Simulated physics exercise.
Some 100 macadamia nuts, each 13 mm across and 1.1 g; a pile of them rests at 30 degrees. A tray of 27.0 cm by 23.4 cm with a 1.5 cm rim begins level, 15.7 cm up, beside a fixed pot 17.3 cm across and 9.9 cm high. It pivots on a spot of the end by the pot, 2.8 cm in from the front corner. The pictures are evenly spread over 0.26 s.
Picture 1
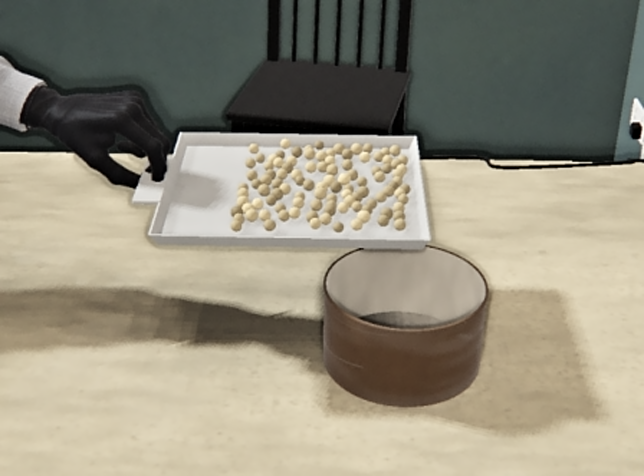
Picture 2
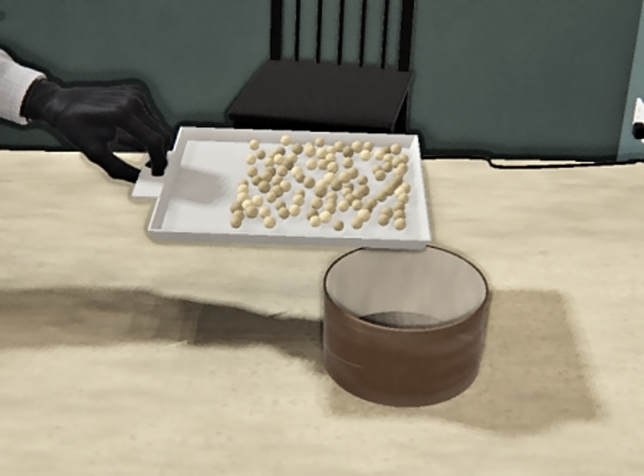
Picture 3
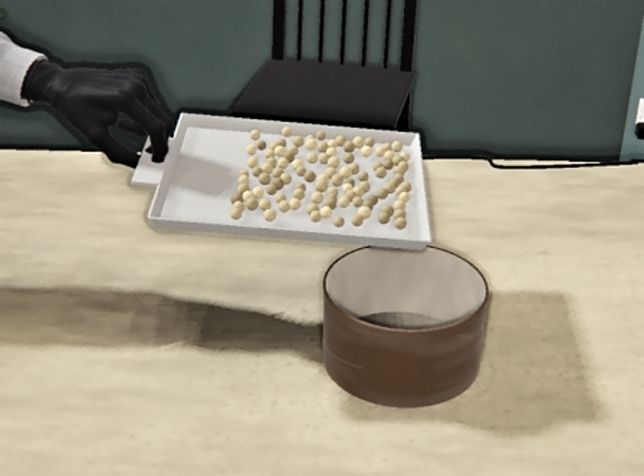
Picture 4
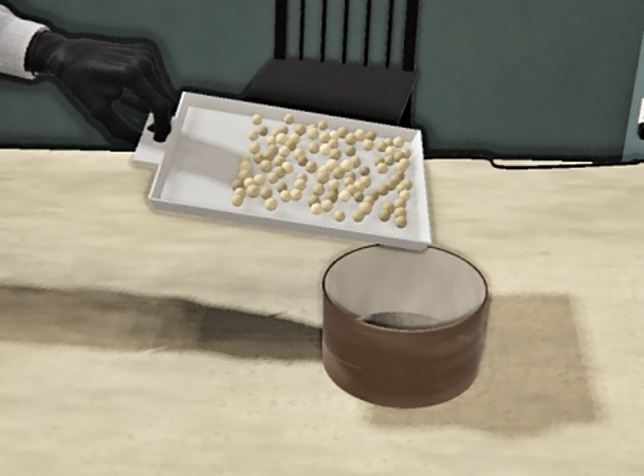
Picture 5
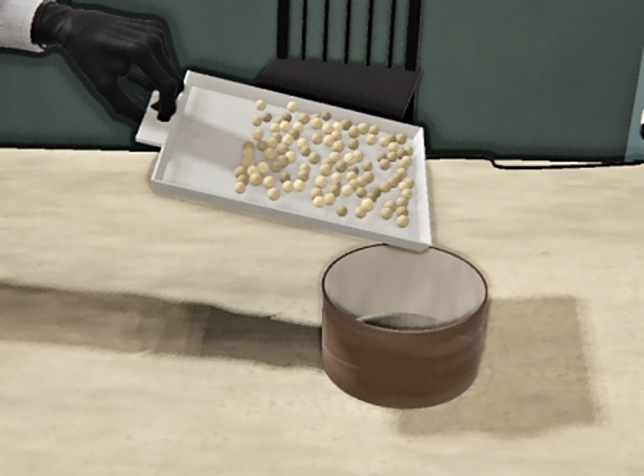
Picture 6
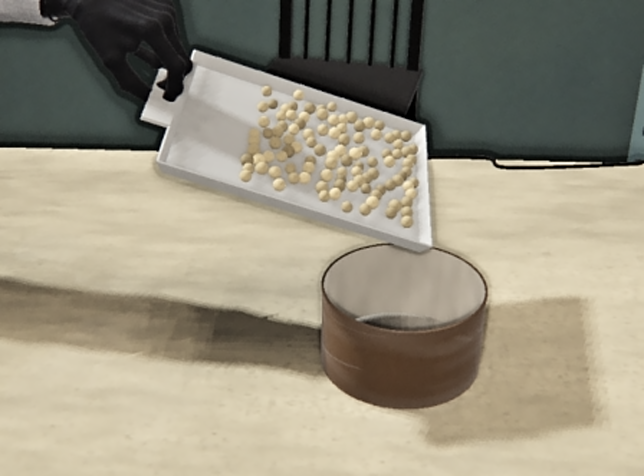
A white tray scattered with small round tan nuts started out level, then a black-gloved hand steadily raised its left end, tilting it down to the right beside a brown pot on the table.
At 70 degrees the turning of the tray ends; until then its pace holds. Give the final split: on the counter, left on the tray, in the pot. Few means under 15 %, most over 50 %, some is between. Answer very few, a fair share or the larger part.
Counter a fair share, tray very few, pot the larger part.
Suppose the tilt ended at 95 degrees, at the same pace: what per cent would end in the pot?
In that case some 60 per cent.
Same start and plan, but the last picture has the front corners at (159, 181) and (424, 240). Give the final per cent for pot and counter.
Pot 80, counter 20.
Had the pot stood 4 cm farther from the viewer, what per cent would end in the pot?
It would be near 60 per cent.
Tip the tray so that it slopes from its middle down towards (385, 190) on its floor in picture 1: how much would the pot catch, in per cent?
About 30 per cent.
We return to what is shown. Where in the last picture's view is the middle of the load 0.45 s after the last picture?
Near (436, 191).
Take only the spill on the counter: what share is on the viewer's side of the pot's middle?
About 20 per cent.
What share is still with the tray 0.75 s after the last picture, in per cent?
Roughly 20 per cent.
Then, 0.27 s after the last picture, tilt 44 degrees; the tray holds 100 %, the pot 0 %.
Then, 0.45 s after the last picture, tilt 61 degrees; the tray holds 75 %, the pot 10 %.
Then, 0.75 s after the last picture, tilt 70 degrees; the tray holds 20 %, the pot 40 %.
In the end, counter 40 %, tray 0 %, pot 60 %.
